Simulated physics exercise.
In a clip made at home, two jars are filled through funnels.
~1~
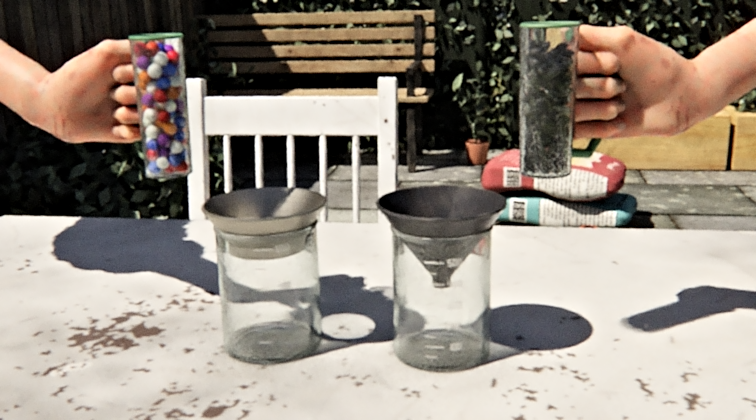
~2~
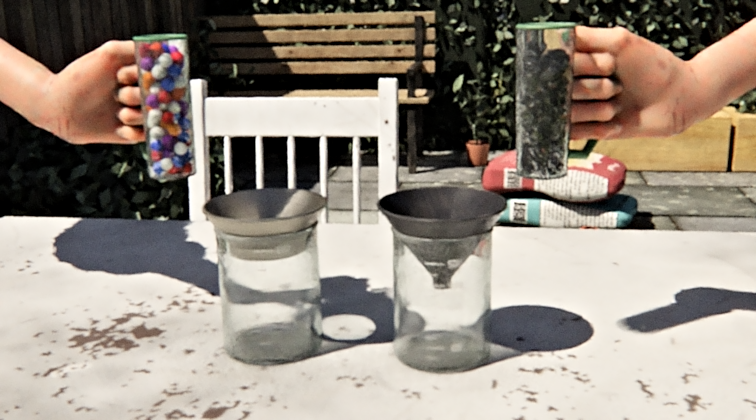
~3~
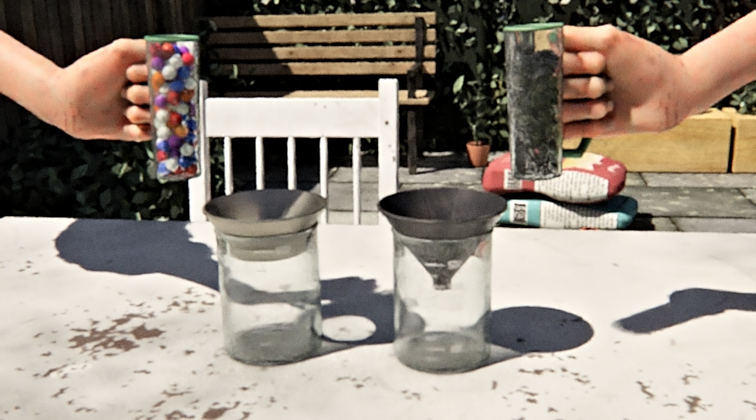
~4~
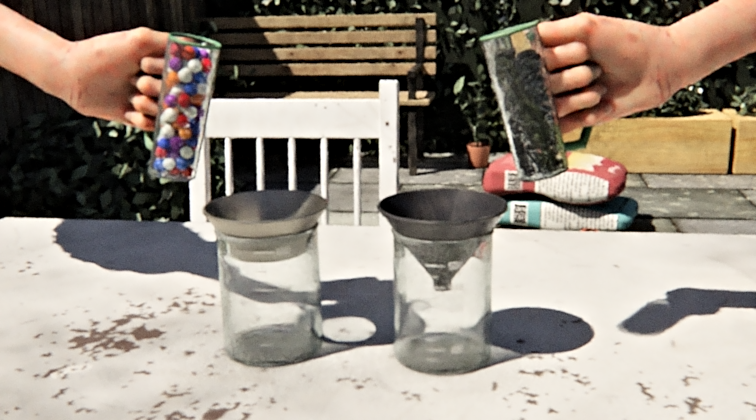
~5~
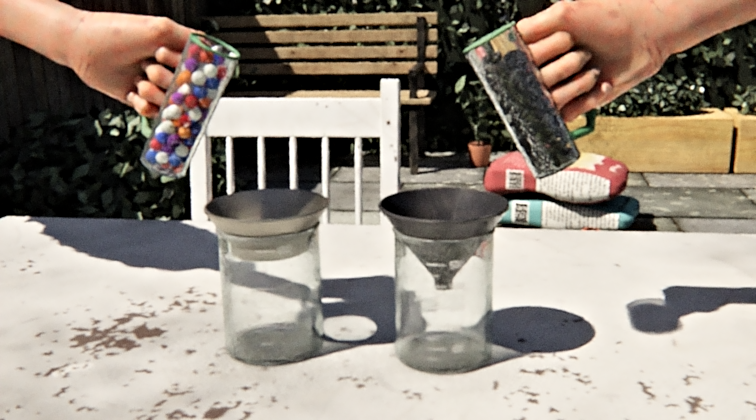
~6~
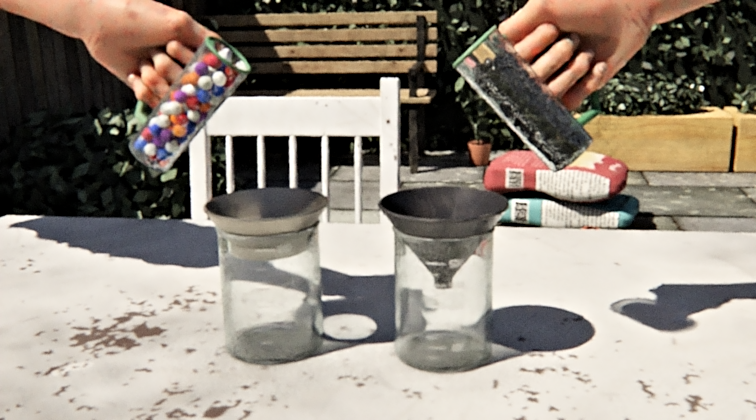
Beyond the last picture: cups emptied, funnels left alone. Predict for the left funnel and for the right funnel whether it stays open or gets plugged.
Left funnel: Open. Right funnel: Plugged.
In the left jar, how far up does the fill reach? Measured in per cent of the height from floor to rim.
20 %, roughly.
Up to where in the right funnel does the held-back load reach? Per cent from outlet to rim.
Call it 90 in a hundred or thereabouts.
Then, 0.24 s later than the last frame, left, every one still in the cup; right, every one still in the cup.
Then, 0.55 s later than the last frame, left, every one still in the cup; right, every one still in the cup.
Then, 0.89 s later than the last frame, left, roughly two thirds still in the cup, roughly a quarter in or over the funnel, about a tenth down in the jar; right, almost all still in the cup, just a few in or over the funnel.
When it is over, left, every one down in the jar; right, almost all stuck in the funnel, just a few down in the jar.
